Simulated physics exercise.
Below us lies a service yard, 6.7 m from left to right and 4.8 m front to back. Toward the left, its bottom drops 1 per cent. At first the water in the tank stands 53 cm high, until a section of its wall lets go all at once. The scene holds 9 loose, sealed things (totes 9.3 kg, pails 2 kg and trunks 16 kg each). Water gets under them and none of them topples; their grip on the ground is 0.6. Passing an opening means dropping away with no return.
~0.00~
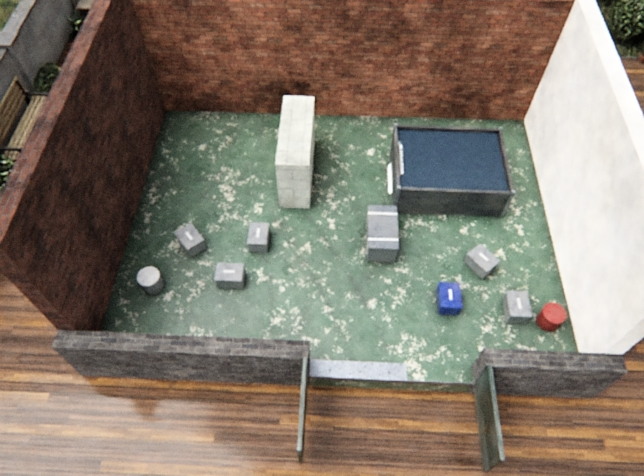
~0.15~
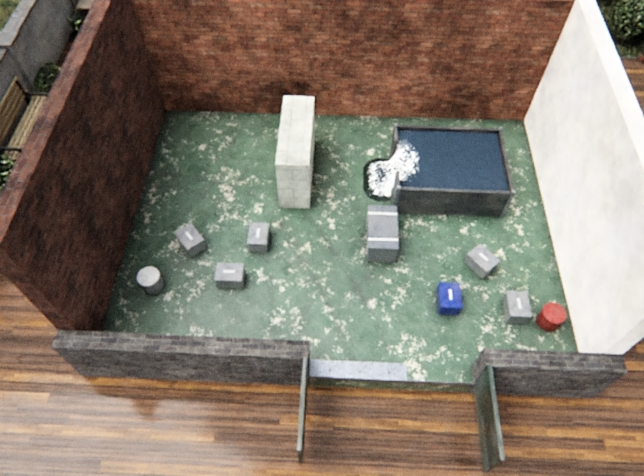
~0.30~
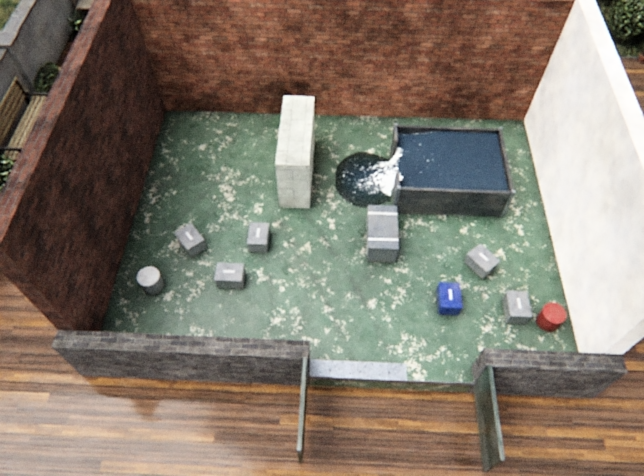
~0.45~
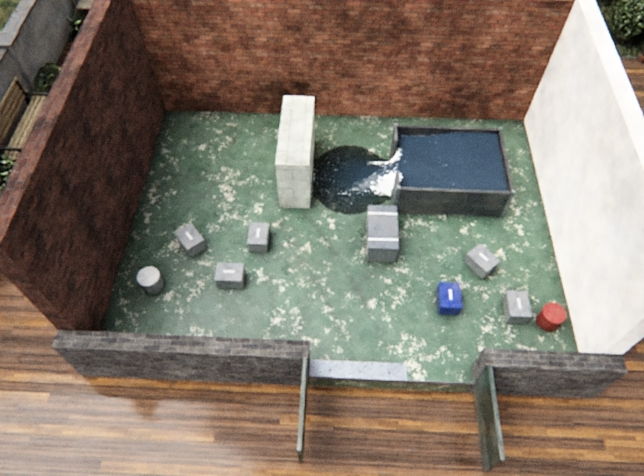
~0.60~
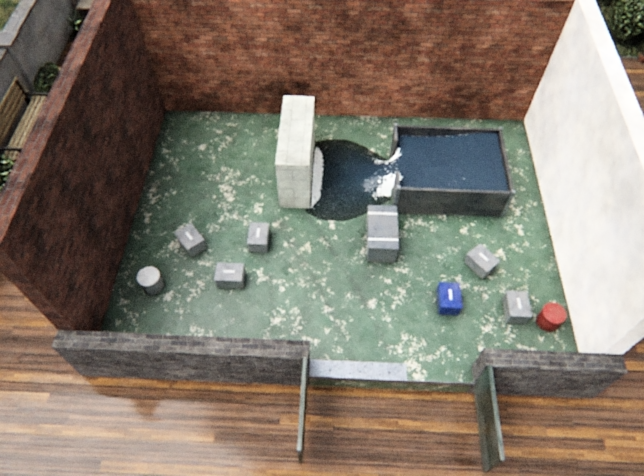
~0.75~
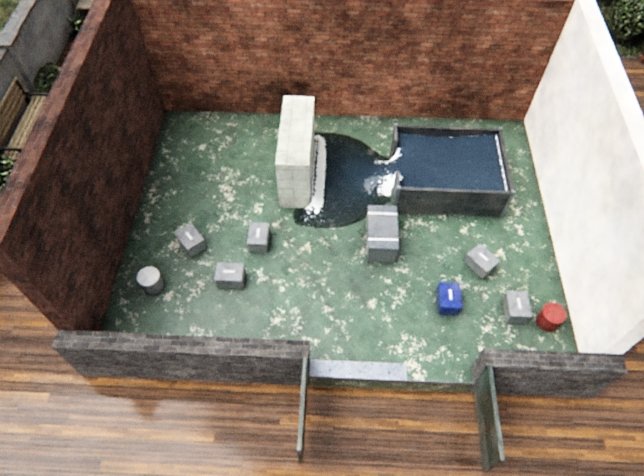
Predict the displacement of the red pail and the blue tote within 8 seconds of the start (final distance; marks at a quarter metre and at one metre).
My prediction: The red pail ought to stand firm; the blue tote ought to stand firm.
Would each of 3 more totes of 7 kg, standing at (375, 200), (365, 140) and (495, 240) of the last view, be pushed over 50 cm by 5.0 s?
Spot by spot, in turn: Exceeds it, falls short, falls short.
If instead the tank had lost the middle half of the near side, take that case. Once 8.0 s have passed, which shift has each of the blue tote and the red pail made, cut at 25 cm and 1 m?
Blue tote: Washed well away; red pail: A modest shift.
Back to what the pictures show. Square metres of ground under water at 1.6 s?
Roughly 8.0 m2.
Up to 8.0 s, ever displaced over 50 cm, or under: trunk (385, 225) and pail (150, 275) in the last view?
Taking them in order: Fell shy and exceeded.
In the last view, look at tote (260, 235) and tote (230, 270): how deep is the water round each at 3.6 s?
First about 2 cm, second about 2 cm.
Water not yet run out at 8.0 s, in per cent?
90 %.
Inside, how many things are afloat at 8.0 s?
At that point I count 1.
After 1.6 s the red pail is near (555, 313), 0.0 m from its start, aground; the blue tote is near (451, 295), 0.0 m from its start, aground; 0 of 9 are out; 0 afloat.
After 3.6 s the red pail is near (555, 313), 0.0 m from its start, aground; the blue tote is near (451, 295), 0.0 m from its start, aground; 0 of 9 are out; 0 afloat.
After 5.6 s the red pail is near (555, 313), 0.0 m from its start, aground; the blue tote is near (451, 295), 0.0 m from its start, aground; 0 of 9 are out; 1 afloat.
After 8.0 s the red pail is near (555, 313), 0.0 m from its start, aground; the blue tote is near (451, 295), 0.0 m from its start, aground; 0 of 9 are out; 1 afloat.
